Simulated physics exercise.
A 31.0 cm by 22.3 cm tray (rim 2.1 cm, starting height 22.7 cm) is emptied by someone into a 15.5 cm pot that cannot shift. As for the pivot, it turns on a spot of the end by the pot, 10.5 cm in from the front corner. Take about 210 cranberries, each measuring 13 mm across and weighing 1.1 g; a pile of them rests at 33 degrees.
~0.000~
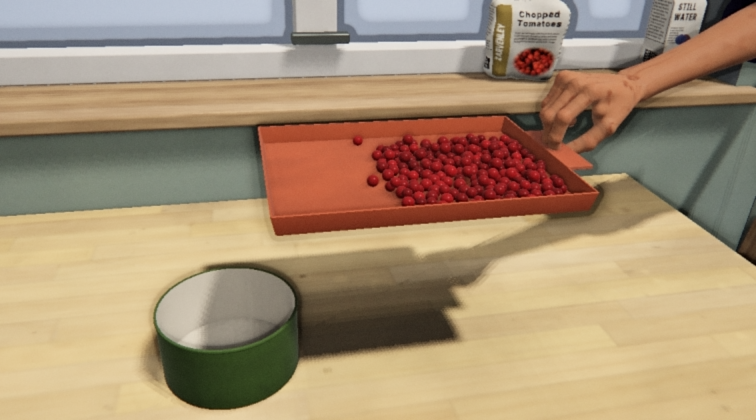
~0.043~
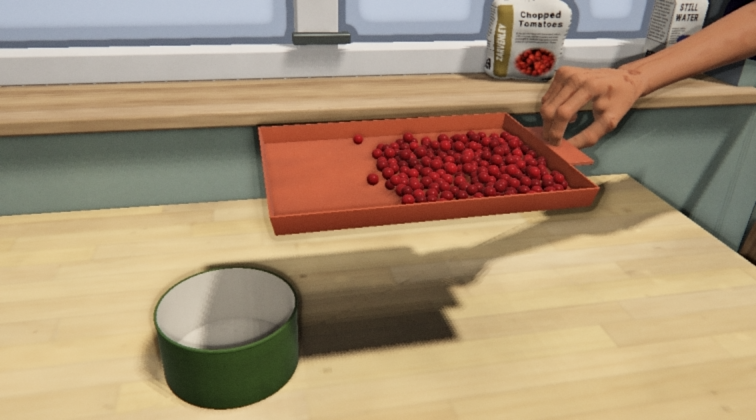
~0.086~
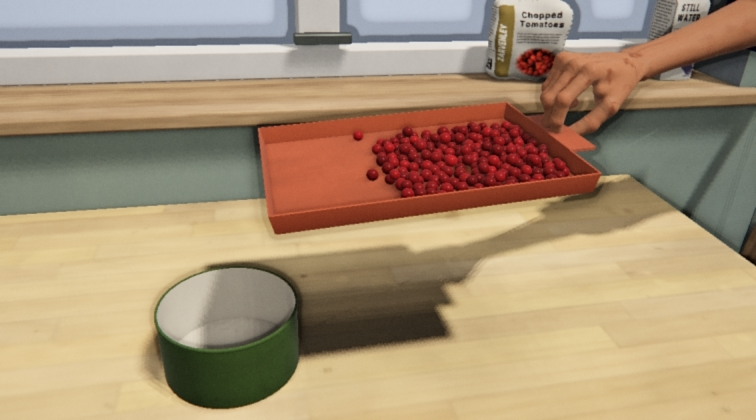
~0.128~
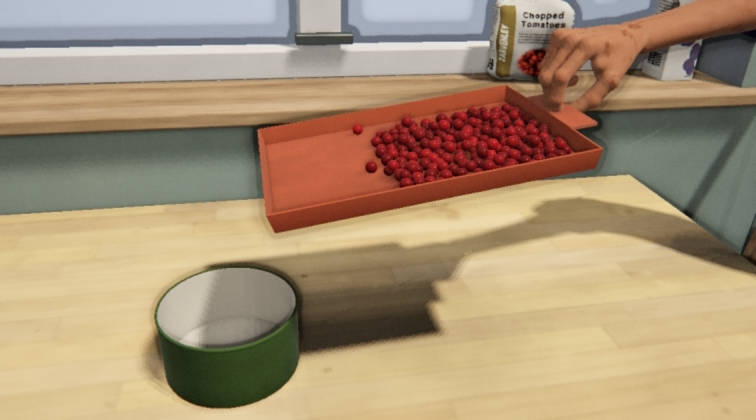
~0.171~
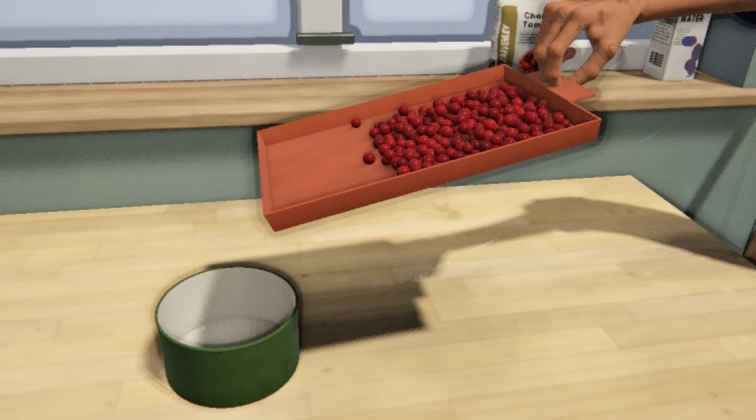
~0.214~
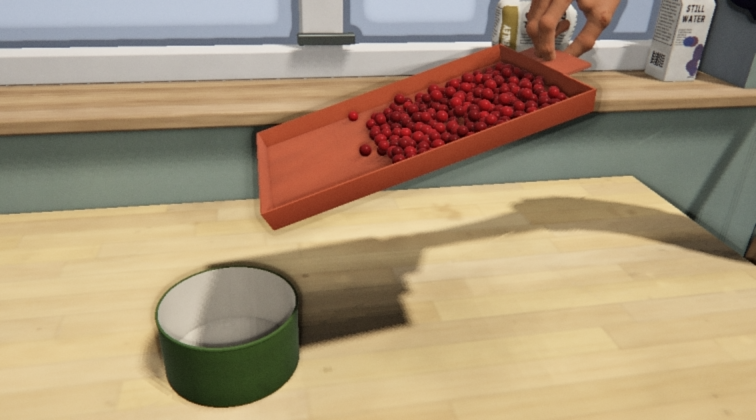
An orange tray of small red berries started out nearly level above a wooden counter, then a hand steadily raised its right end, leaving the left end low near an empty green pot.
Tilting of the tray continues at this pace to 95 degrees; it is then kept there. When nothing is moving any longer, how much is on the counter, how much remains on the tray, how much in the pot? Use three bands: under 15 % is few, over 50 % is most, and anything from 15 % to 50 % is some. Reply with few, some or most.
Counter: Most, tray: Few, pot: Some.
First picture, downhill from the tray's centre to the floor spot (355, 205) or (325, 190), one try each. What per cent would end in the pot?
I'd put it at about 20 per cent for the first tilt and about 40 per cent for the second.
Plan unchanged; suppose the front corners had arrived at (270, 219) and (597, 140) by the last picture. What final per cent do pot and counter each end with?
Pot 60 % / counter 40 %.
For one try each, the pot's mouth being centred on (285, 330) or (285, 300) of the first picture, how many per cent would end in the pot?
Estimates: 5 % and 10 %, in that order.
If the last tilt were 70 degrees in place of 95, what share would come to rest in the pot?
Share in the pot: Around 20 %.
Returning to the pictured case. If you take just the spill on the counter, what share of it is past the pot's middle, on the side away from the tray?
Around 90 per cent, give or take.
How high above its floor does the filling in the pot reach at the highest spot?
My guess is around 2.5 centimetres.
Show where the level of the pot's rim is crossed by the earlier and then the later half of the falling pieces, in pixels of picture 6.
At about (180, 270), then at (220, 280).
After 0.52 s, tilt 57 degrees; the tray holds 100 %, the pot 0 %.
After 0.72 s, tilt 81 degrees; the tray holds 60 %, the pot 0 %.
Then, at 1.04 s, tilt 95 degrees; the tray holds 10 %, the pot 25 %.
In the end, at 1.8 s, counter 60 %, tray 0 %, pot 40 %.
